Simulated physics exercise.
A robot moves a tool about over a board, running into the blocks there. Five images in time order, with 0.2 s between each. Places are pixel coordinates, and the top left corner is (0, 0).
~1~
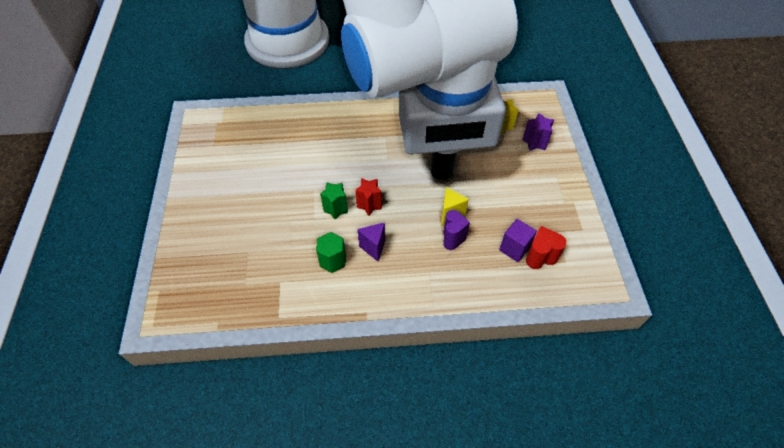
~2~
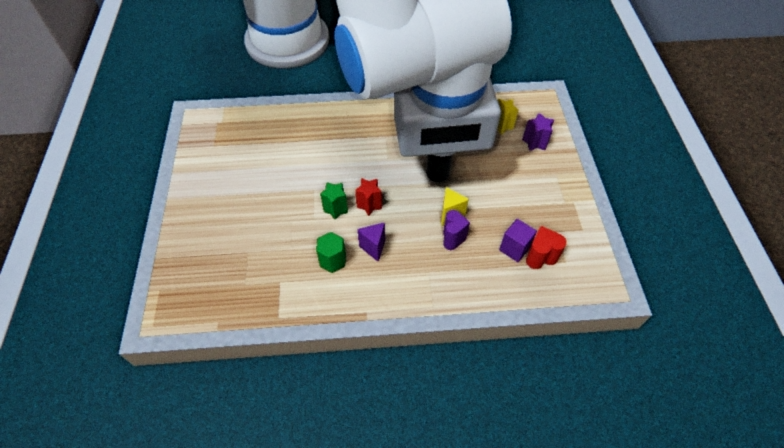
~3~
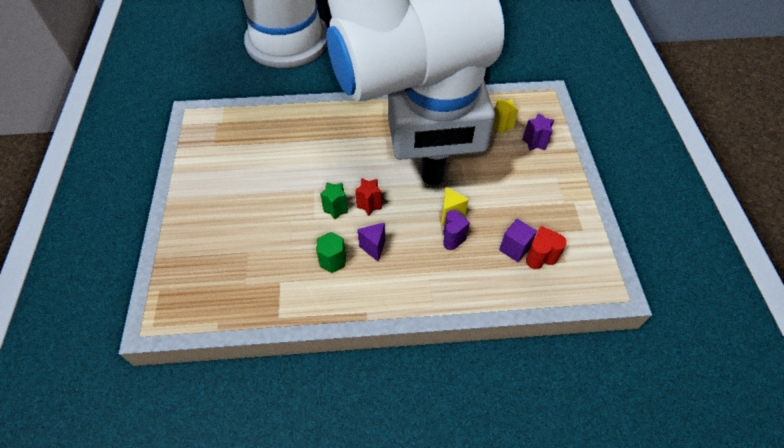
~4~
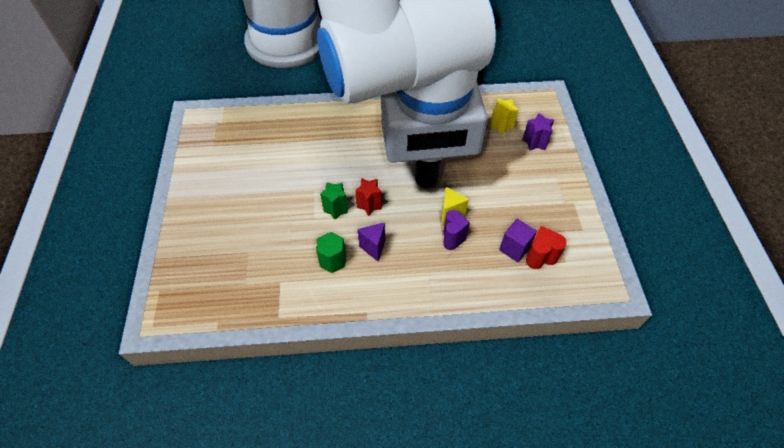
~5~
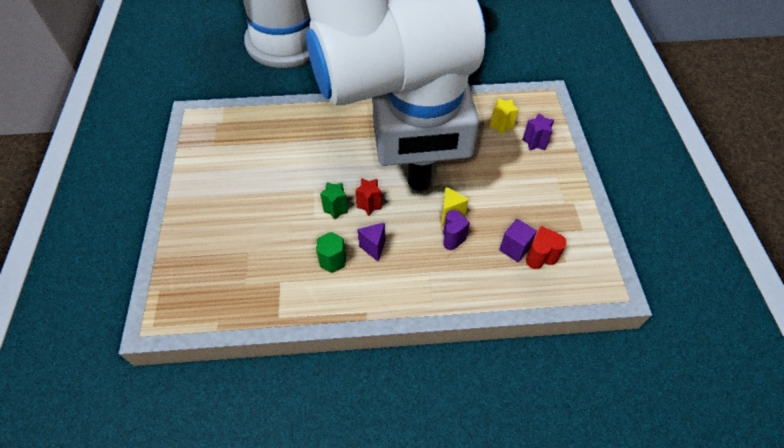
A white robot arm with blue bands moved its black-tipped tool a short way left and slightly toward the front over a wooden board, while the colourful blocks scattered there all stayed still.
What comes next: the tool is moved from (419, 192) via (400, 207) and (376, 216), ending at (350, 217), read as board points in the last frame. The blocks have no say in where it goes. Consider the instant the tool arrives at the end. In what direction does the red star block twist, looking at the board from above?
It swings round clockwise.
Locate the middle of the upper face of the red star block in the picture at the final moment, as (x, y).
(347, 182)
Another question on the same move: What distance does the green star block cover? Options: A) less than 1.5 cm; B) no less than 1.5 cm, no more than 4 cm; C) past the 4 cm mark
A - less than 1.5 cm.
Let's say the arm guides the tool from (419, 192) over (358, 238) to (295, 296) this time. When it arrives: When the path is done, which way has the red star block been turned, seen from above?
From above, it looks like the red star block goes clockwise.
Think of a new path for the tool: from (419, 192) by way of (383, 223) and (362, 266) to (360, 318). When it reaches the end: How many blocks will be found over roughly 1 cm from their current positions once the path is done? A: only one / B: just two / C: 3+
A
On the path given first. One third of the way, tool (400, 197); nothing pushed yet.
Two thirds of the way, tool (376, 206); red star block (358, 187), turned 50° clockwise.
At the end, tool (349, 208); green star block (326, 188), turned 30° anticlockwise; red star block (347, 182), turned 100° clockwise; purple triangle unmoved.
